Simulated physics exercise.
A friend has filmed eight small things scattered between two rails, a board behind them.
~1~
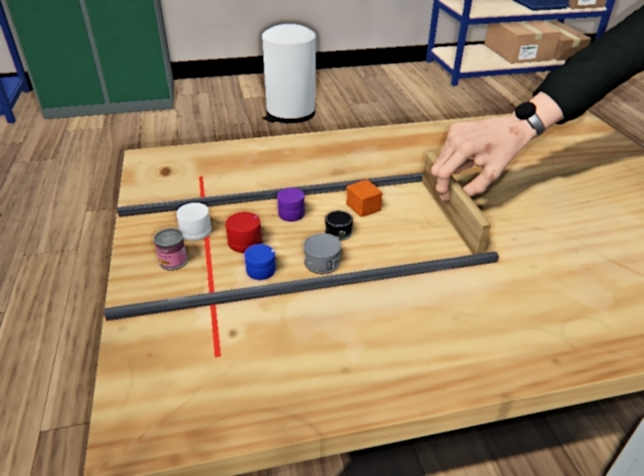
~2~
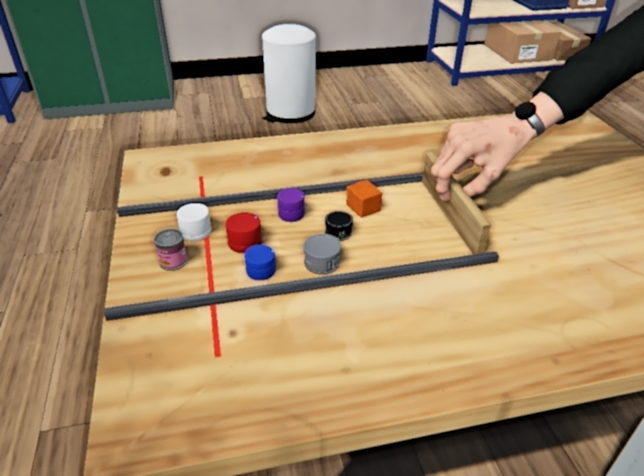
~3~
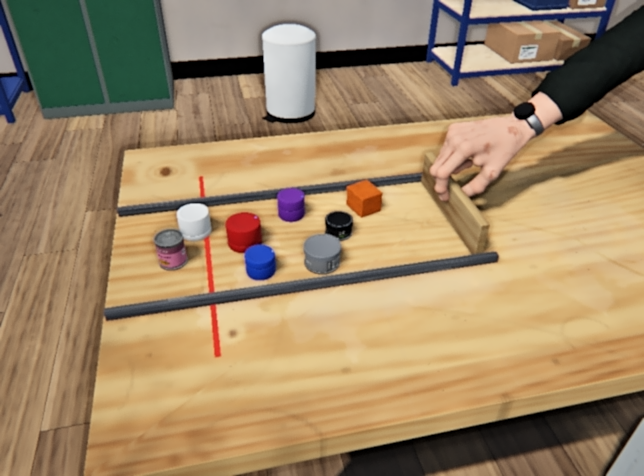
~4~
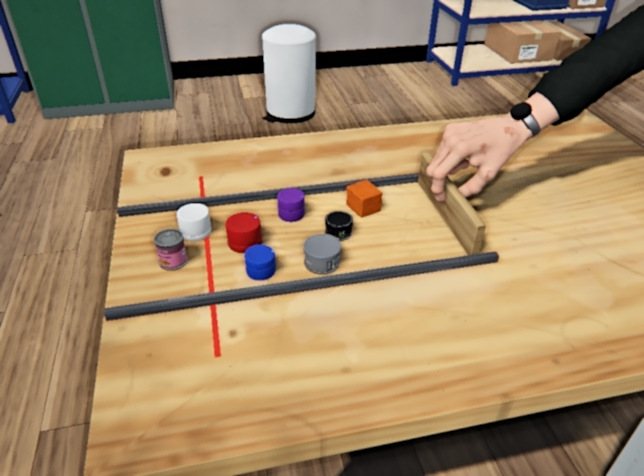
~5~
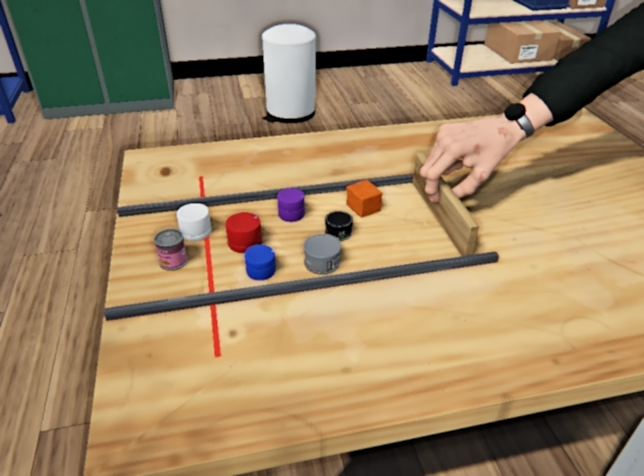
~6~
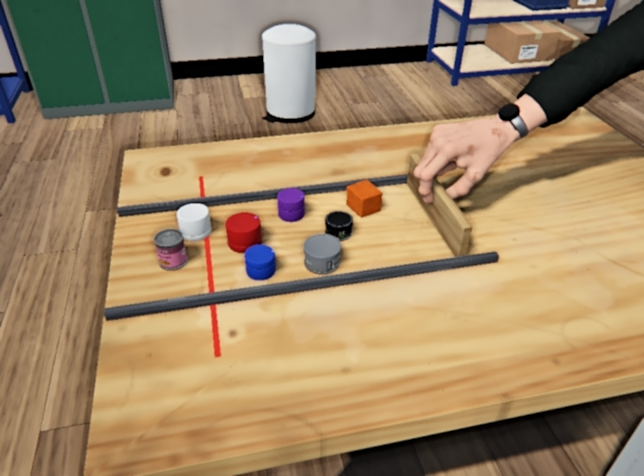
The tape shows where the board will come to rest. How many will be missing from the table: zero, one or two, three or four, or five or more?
In the end the number that fall off is zero.
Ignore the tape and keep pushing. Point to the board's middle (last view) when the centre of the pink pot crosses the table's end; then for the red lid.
About (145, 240), and (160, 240) for the other.
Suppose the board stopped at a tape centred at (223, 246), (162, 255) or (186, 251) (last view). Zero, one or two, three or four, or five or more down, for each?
One after another: None at all; just one or two; no fall at all.
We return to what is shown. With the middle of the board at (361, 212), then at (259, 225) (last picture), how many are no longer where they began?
The counts are 1 and 7.
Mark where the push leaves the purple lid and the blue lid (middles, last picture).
The purple lid at (164, 219), the blue lid at (154, 280).
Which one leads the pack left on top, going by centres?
The white lid.
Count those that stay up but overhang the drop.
That would be 0.
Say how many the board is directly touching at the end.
3 of them.
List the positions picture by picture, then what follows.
Pink pot (171, 249); white lid (195, 222); red lid (244, 232); board (453, 201); tape (208, 248), in the first picture.
White lid (195, 222); orange block (364, 199), in the second picture.
Red lid (244, 233); purple lid (291, 205), in the third picture.
Pink pot (171, 250); blue lid (260, 263), in the fourth picture.
White lid (195, 222); board (442, 202), in the fifth picture.
Pink pot (171, 250); white lid (195, 222); red lid (244, 233); board (436, 203); tape (208, 248), in the sixth picture.
Early on, none off yet; pink pot at rest near (171, 250); white lid at rest near (195, 222); red lid at rest near (244, 233).
Finally, the number that fall off is zero.
